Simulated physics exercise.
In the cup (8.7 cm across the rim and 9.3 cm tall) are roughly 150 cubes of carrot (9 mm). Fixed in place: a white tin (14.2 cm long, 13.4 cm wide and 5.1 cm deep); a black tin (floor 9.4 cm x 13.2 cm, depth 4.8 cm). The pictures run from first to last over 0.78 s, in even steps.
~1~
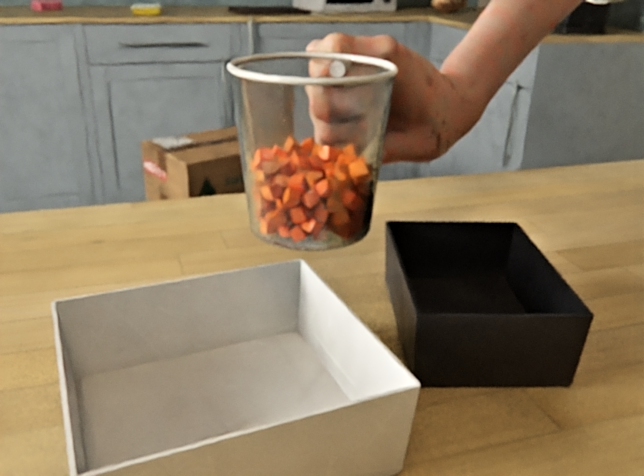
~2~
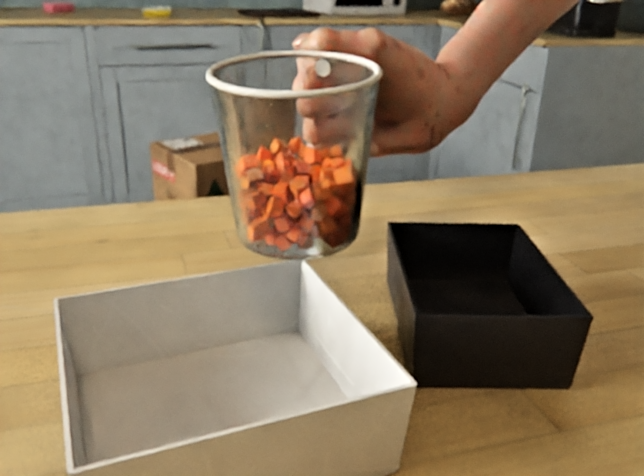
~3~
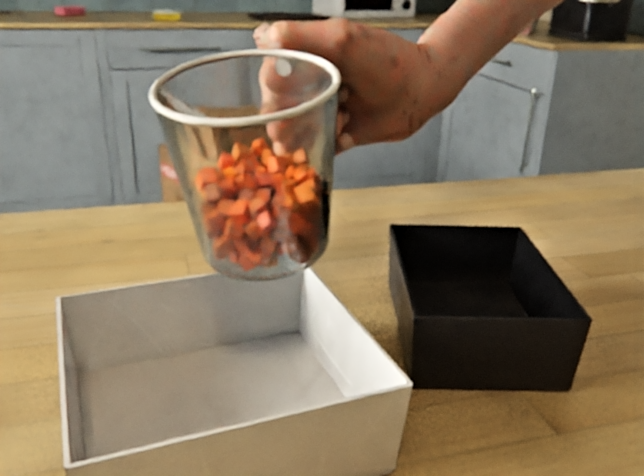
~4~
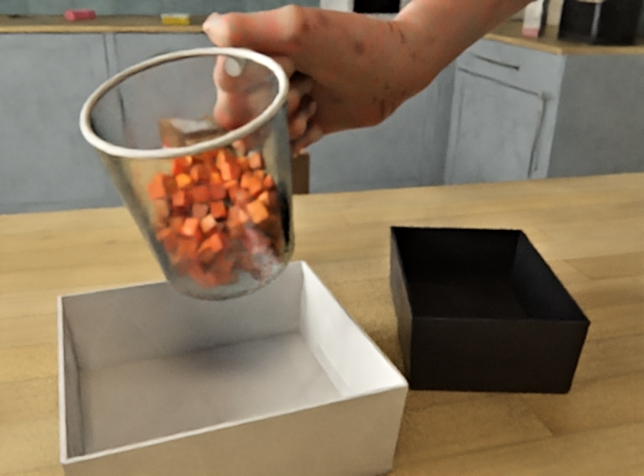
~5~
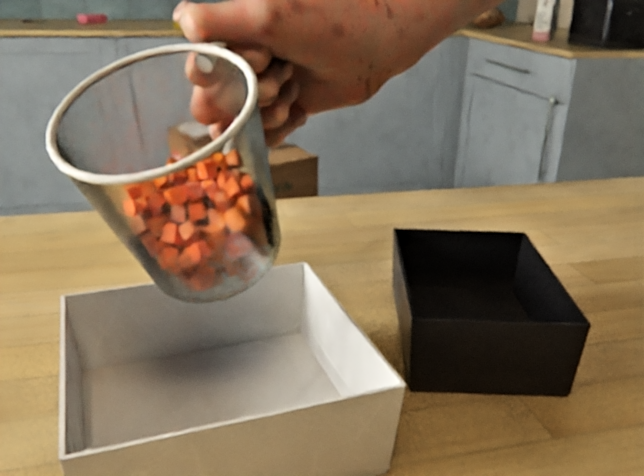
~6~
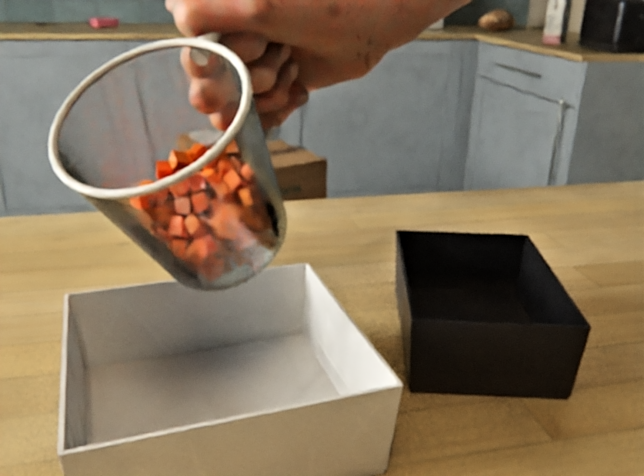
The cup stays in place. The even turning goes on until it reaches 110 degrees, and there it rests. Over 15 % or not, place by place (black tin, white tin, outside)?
Black tin: Not over; white tin: Over; outside everything: Not over.
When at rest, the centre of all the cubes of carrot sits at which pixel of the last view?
I'd point at roughly (146, 454).
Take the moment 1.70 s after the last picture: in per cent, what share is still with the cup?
I'd guess roughly 45 per cent.
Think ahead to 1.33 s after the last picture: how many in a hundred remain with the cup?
My estimate is about 95 per cent.
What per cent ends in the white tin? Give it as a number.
I reckon around 100 per cent.
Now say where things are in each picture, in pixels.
Cup at (312, 110); tilt 0 degrees; moved 0.0 cm; lip at (282, 80); top of the load at (320, 158); white tin at (219, 339); black tin at (475, 261), in the first frame.
Cup at (296, 123); tilt 5 degrees; moved 1.6 cm; low side front left; lip at (259, 93); top of the load at (307, 160), in the second frame.
Cup at (254, 150); tilt 12 degrees; moved 5.3 cm; low side front left; lip at (200, 121); top of the load at (273, 166), in the third frame.
Cup at (208, 176); tilt 20 degrees; moved 8.9 cm; low side front left; lip at (130, 153); top of the load at (265, 171), in the fourth frame.
Cup at (190, 191); tilt 28 degrees; moved 10.5 cm; low side front left; lip at (95, 178); top of the load at (176, 170), in the fifth frame.
Cup at (199, 194); tilt 36 degrees; moved 10.5 cm; low side front left; lip at (97, 192); top of the load at (213, 161); white tin at (215, 334); black tin at (479, 271), in the sixth frame.
Then, 0.51 s after the last picture, tilt 61 degrees; cup 100 %; middle of all pieces near (220, 177).
Then, 0.94 s after the last picture, tilt 82 degrees; cup 100 %; middle of all pieces near (222, 153).
Then, 1.33 s after the last picture, tilt 102 degrees; white tin 5 %, cup 95 %; middle of all pieces near (210, 153).
Then, 1.70 s after the last picture, tilt 110 degrees; white tin 45 %, cup 45 %, in the air 10 %; middle of all pieces near (162, 311).
In the end, white tin 100 %, outside 0 %, cup 0 %, black tin 0 %.
